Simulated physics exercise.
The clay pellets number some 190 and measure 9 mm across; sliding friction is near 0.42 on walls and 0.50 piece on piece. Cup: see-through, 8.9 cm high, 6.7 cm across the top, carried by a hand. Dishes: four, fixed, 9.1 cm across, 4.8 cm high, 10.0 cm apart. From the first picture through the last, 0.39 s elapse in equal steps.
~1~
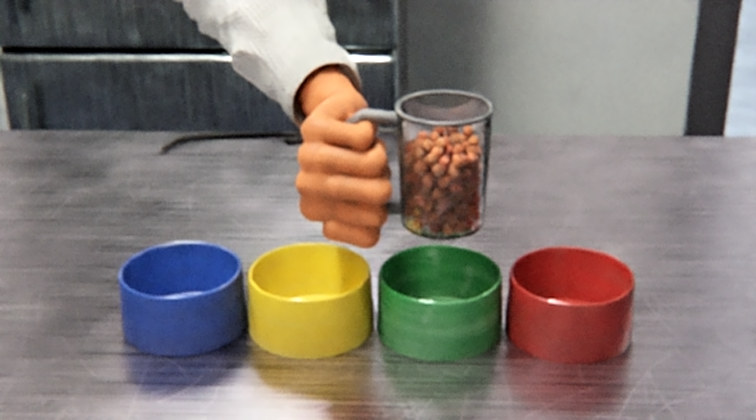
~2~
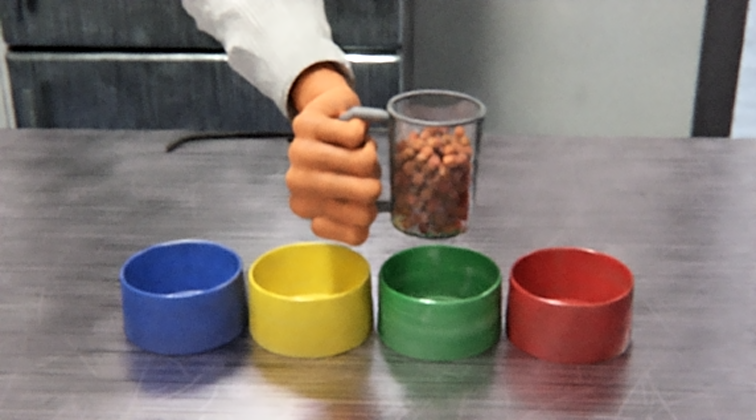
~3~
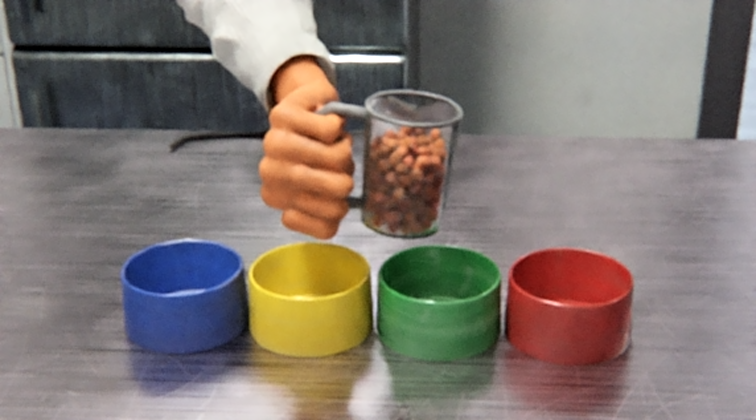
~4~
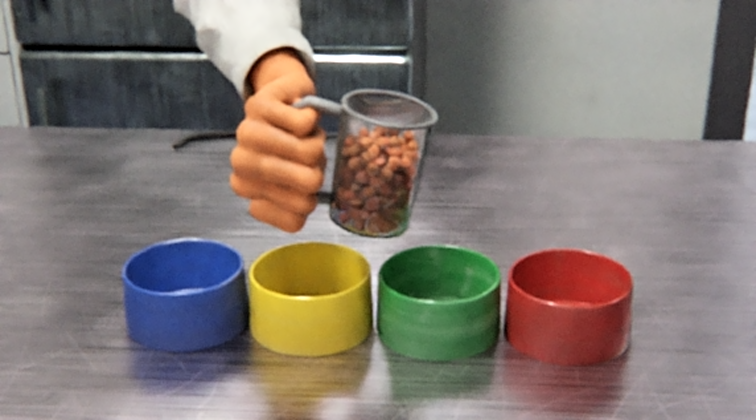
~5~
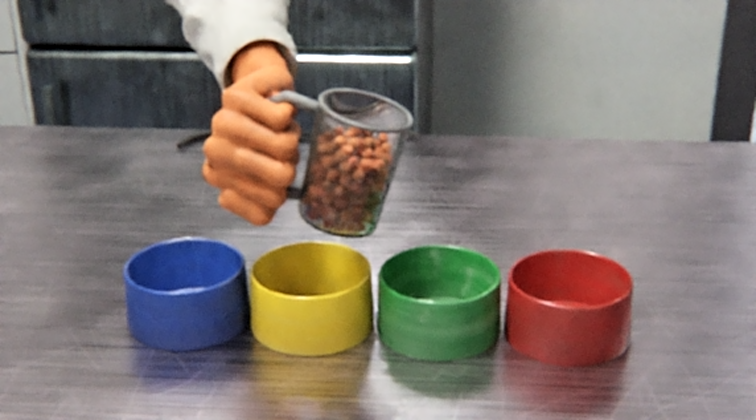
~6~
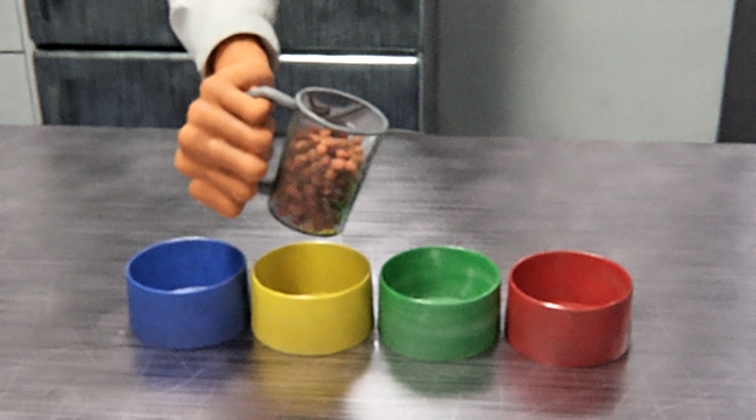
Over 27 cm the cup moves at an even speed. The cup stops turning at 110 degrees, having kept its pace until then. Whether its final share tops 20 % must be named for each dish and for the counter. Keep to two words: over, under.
Red: I expect its count to stay within a fifth of the total; blue: I expect its count to outstrip a fifth of the total; green: I expect its count to stay within a fifth of the total; yellow: I expect its count to stay within a fifth of the total; counter: I expect its count to stay within a fifth of the total.
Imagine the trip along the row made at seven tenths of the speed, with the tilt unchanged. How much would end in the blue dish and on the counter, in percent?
Blue: 100; counter: 0.
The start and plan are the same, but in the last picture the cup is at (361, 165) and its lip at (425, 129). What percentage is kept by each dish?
In the end red holds 0, blue holds 100, green holds 0, yellow holds 0.
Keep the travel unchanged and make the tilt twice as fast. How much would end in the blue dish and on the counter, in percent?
Shares: Blue at 100; counter at 0.
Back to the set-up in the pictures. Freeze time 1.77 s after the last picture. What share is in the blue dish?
By that moment it's near 45 percent.
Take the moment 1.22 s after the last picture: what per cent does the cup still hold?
Roughly 100 %.
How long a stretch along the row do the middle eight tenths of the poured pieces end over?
About 5 cm.
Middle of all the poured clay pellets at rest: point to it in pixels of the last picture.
Close to pixel (192, 295).
Then, 0.73 s after the last picture, tilt 62 degrees; cup holds 100 %.
Then, 1.22 s after the last picture, tilt 90 degrees; cup holds 100 %.
Then, 1.77 s after the last picture, tilt 110 degrees; cup holds 50 %, blue 45 %.
In the end, red 0 %, blue 100 %, green 0 %, yellow 0 %, counter 0 %.
